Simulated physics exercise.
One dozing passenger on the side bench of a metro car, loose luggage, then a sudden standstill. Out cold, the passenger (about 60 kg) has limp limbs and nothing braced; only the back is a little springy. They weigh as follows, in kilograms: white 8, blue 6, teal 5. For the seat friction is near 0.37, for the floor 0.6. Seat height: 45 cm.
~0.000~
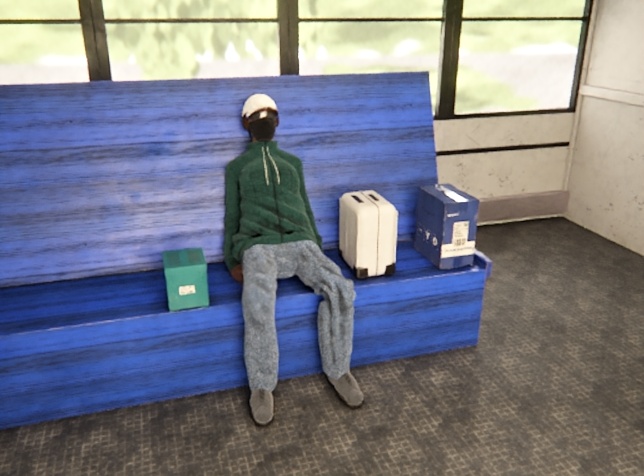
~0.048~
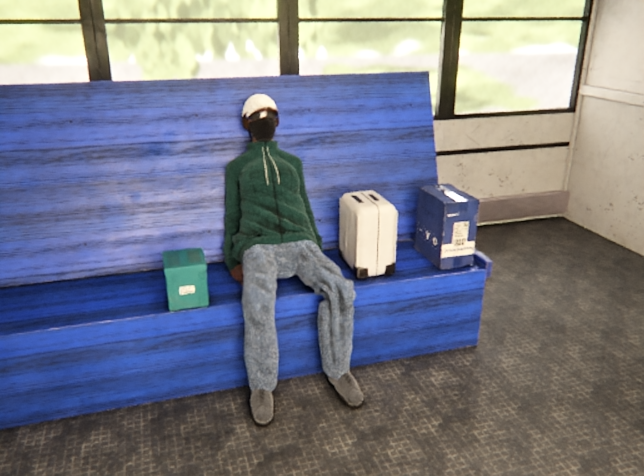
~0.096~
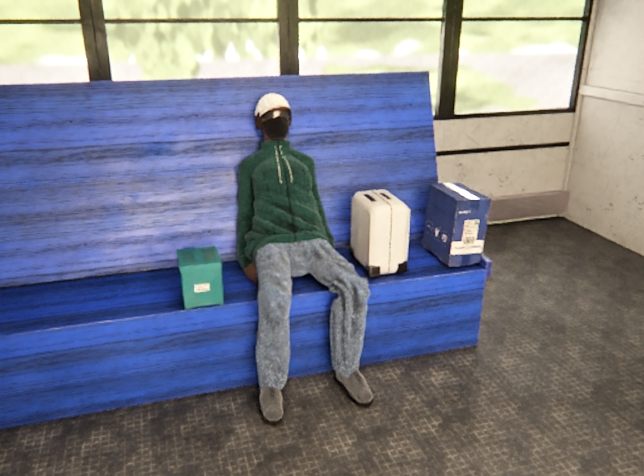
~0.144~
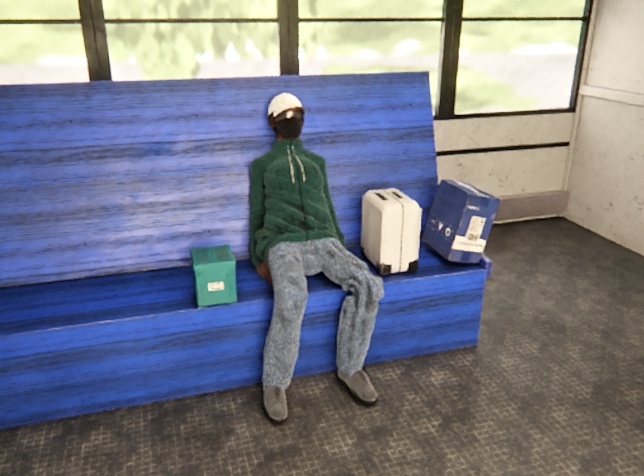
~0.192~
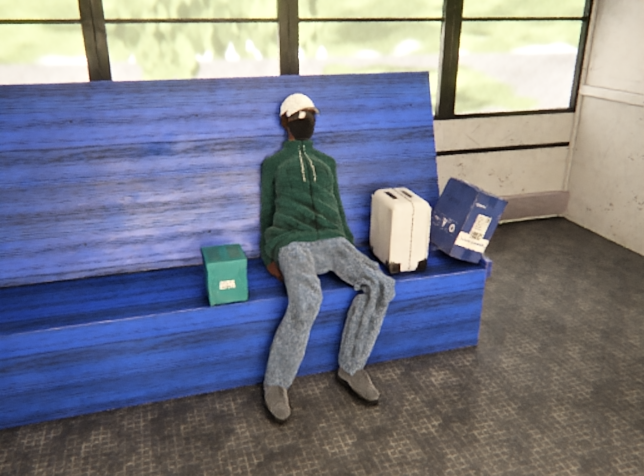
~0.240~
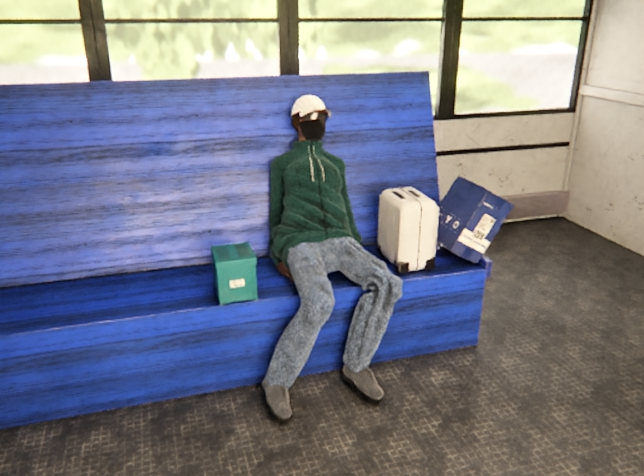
Slumped passenger in green jacket sliding right along a blue bench with green box and white suitcase, blue box tilting rightward.
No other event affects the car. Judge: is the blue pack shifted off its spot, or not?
Shifted off.
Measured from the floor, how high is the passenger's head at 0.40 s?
About 110 cm above the floor.
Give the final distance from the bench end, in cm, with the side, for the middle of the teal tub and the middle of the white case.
Teal tub short by 120, white case short by 30.
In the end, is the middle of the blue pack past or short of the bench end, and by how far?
Roughly 45 cm beyond it.
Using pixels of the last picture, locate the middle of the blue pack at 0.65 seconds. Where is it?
Roughly at pixel (495, 260).
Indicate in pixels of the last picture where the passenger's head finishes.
Near (375, 150).
After 0.40 s the blue pack is 5 cm past the bench end, tilted 65°, near (477, 224) in the last picture's view; the passenger's hips 58 cm above the ground.
After 0.65 s the blue pack is 19 cm past the bench end, tilted 180°, near (495, 260) in the last picture's view; the passenger's hips 58 cm above the ground.
After 1.05 s the blue pack is 44 cm past the bench end, tilted 90°, near (527, 301) in the last picture's view.
When all is still (2.2 s), white case stays on; blue pack drops off; teal tub stays on; passenger's hips keep to the seat.
